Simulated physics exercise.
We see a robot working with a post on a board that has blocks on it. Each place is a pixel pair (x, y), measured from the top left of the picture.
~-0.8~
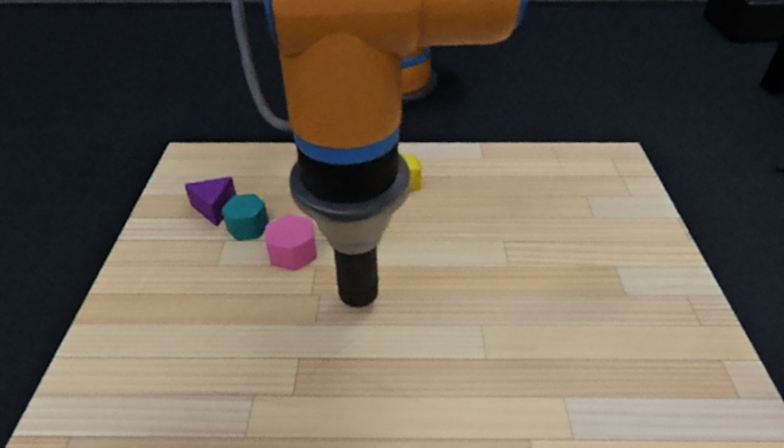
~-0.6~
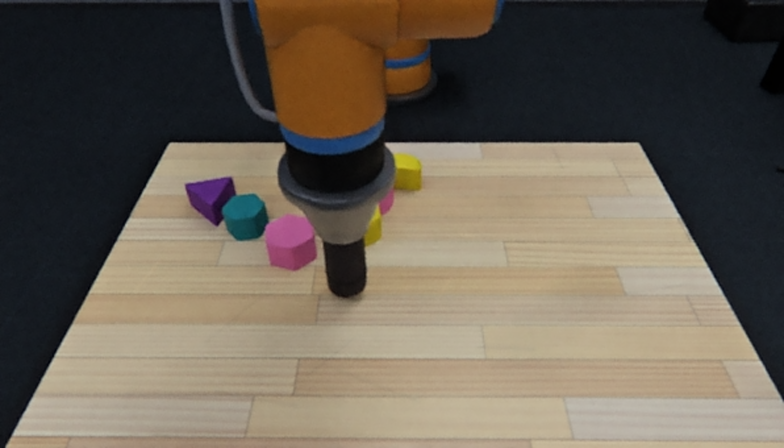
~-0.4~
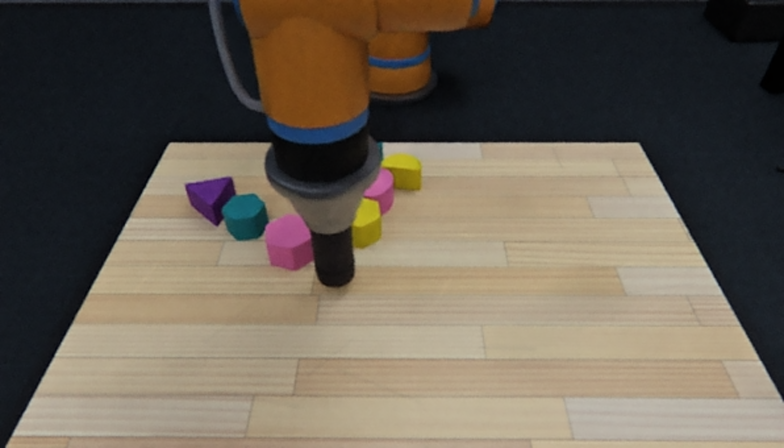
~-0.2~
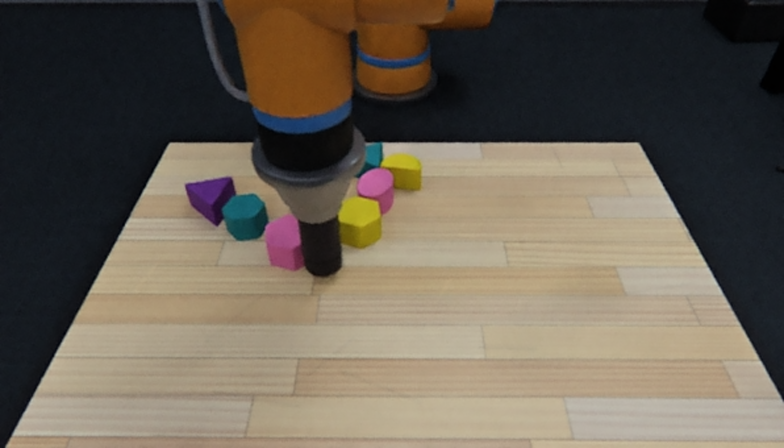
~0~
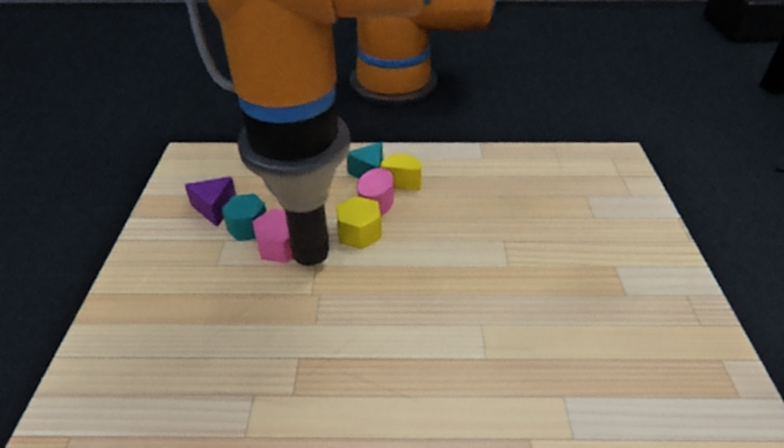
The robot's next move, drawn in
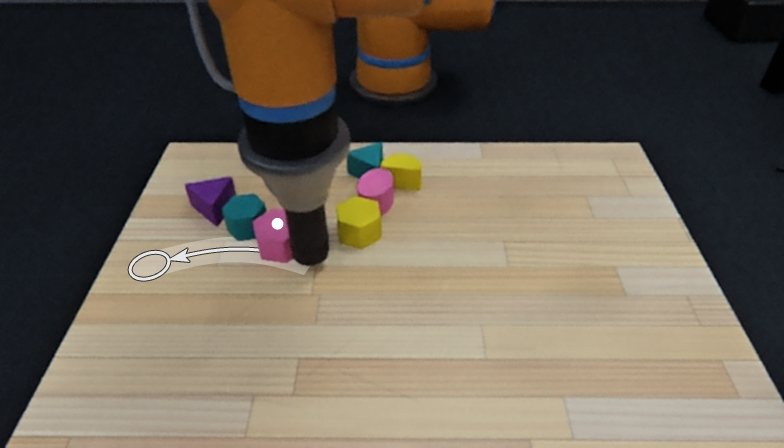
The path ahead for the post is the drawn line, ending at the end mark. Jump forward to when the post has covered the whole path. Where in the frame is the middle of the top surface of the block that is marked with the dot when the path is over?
It should be at (187, 205) by then.
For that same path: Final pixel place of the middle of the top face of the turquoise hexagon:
The middle of its top is at (186, 180).
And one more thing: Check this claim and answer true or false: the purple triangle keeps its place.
The statement is false.
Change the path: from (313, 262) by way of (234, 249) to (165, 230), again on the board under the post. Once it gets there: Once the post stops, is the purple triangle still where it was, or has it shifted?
It will end up elsewhere.
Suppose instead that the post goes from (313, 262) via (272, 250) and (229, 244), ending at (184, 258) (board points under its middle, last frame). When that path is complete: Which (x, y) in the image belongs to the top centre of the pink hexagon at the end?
In the picture, that point is around (191, 203).
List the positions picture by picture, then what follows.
Lower end of the post (359, 293), tops of blocks, purple triangle (209, 188), turquoise hexagon (243, 206), pink hexagon (289, 230), yellow hexagon hidden, in the first picture.
Post (348, 284), blocks as before, in the second picture.
Post (336, 274), blocks as before, in the third picture.
Post (324, 264), blocks as before, in the fourth picture.
Post (311, 254), purple triangle (209, 188), turquoise hexagon (243, 206), pink hexagon (278, 224), yellow hexagon (358, 211), in the fifth picture.
The drawn path runs from (313, 262) by way of (262, 250) and (207, 252) to (150, 265); the dot is on the pink hexagon.
The first path, step by step. One third of the way, post (259, 242); purple triangle (193, 177), turned 30° clockwise; turquoise hexagon (208, 192), turned 25° clockwise; pink hexagon (228, 212).
Two thirds of the way, post (204, 243); purple triangle (184, 163), turned 55° clockwise; turquoise hexagon (187, 181), turned 45° clockwise; pink hexagon (190, 206), turned 25° clockwise.
At the end, post (146, 257); purple triangle (185, 162), turned 55° clockwise; turquoise hexagon (186, 180), turned 50° clockwise; pink hexagon (187, 205), turned 30° clockwise; yellow hexagon not moved.
